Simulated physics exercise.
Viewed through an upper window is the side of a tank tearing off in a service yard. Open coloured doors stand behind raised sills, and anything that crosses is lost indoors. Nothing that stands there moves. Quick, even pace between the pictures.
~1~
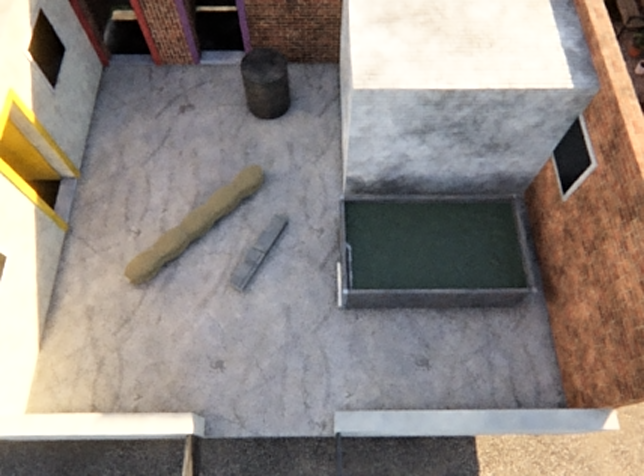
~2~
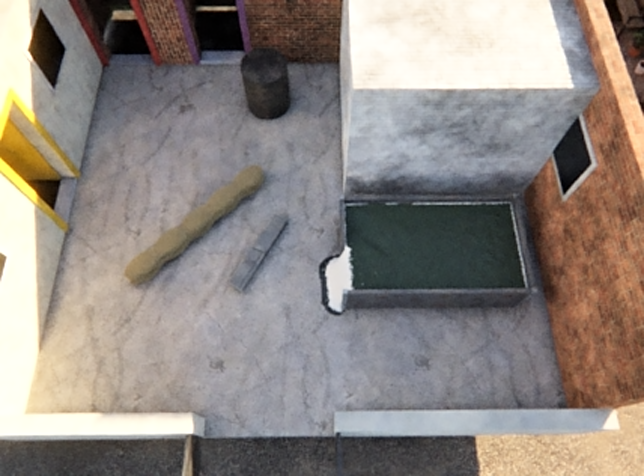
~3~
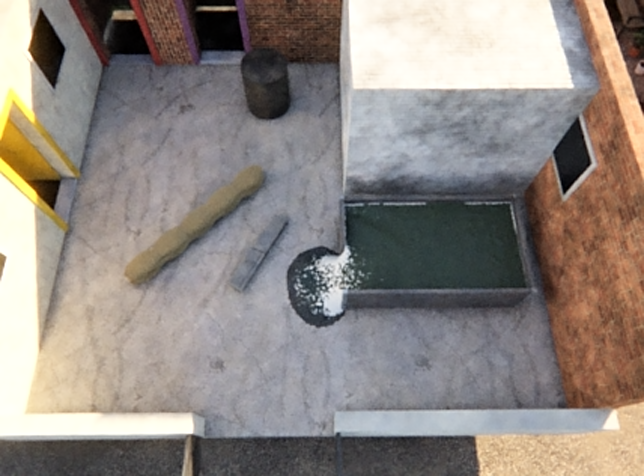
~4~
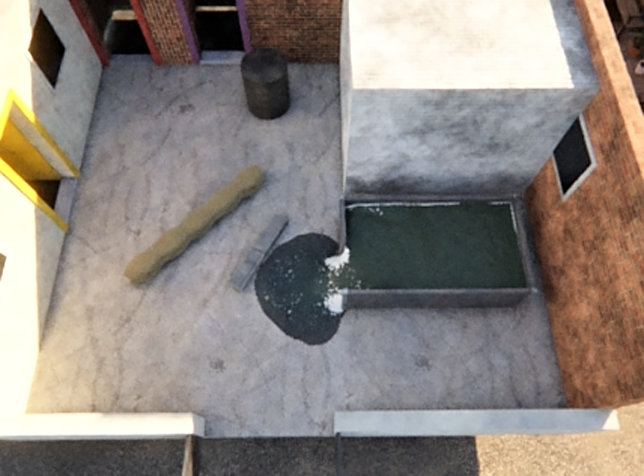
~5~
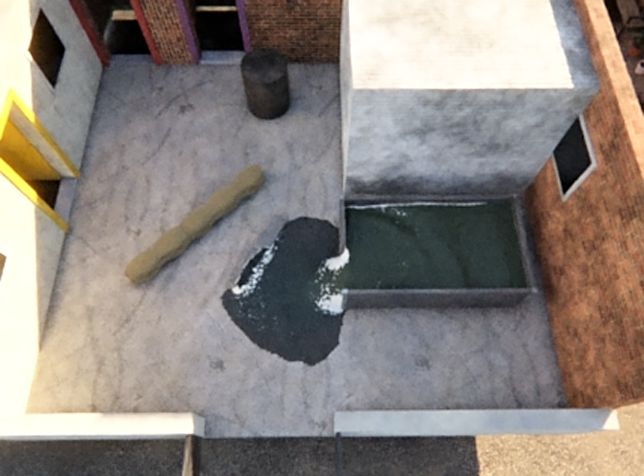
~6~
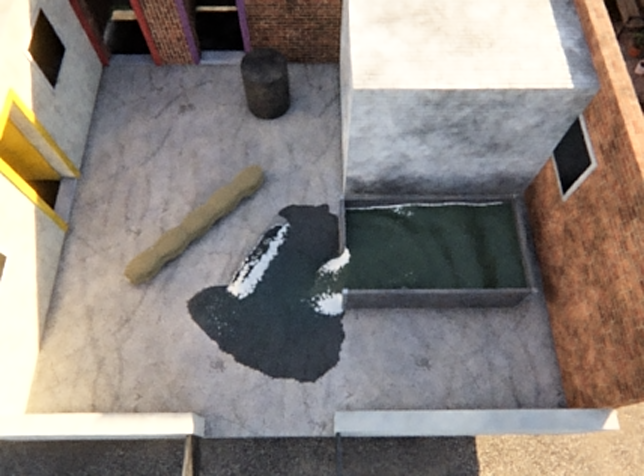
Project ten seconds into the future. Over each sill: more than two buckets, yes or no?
Yellow door: No, not more; purple door: No, not more; red door: Yes, more.
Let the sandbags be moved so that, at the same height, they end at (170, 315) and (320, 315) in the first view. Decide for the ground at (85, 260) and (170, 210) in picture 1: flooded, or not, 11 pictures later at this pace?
One after the other: Under water, awash.
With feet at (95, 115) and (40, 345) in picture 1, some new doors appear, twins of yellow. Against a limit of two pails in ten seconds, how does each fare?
The first door remains below the limit, while the second runs past the limit.
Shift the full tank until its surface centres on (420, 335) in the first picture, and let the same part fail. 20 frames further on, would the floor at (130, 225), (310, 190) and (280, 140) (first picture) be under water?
First spot gets drenched, second spot stays unwetted, third spot stays unwetted.
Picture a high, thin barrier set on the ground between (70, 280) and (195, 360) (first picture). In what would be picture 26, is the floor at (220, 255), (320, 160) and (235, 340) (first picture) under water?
Lab note - spot 1 inundated, spot 2 inundated, spot 3 inundated.
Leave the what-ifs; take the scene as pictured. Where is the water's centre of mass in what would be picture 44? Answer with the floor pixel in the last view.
My reading is close to (260, 266).
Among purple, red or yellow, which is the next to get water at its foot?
Soonest: The door marked yellow.
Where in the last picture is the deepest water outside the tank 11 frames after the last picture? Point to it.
Somewhere around (24, 419).
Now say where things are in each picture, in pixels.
The first picture shows still water in the water tank at (433, 244).
In the second picture, the front is at (335, 308), out from the gap at (345, 277).
In the third picture, the front is at (292, 276), out from the gap at (345, 278).
In the fourth picture, the front is at (261, 290), out from the gap at (345, 278).
In the fifth picture, water pours out at (345, 278) and has run to (230, 302).
In the sixth picture, water pours out at (345, 278) and has run to (194, 306).
A moment on, water covers 25 % of the floor; the yellow door not reached, the purple door not reached, the red door not reached.
Next, water covers 35 % of the floor; the yellow door not reached, the purple door not reached, the red door not reached.
Then, water covers 40 % of the floor; the yellow door not reached, the purple door not reached, the red door not reached.
Later, water covers 75 % of the floor; the yellow door wet at the sill, nothing in, the purple door not reached, the red door under two buckets in.
In the end, water covers 80 % of the floor; the yellow door wet at the sill, nothing in, the purple door wet at the sill, nothing in, the red door far over two buckets in.
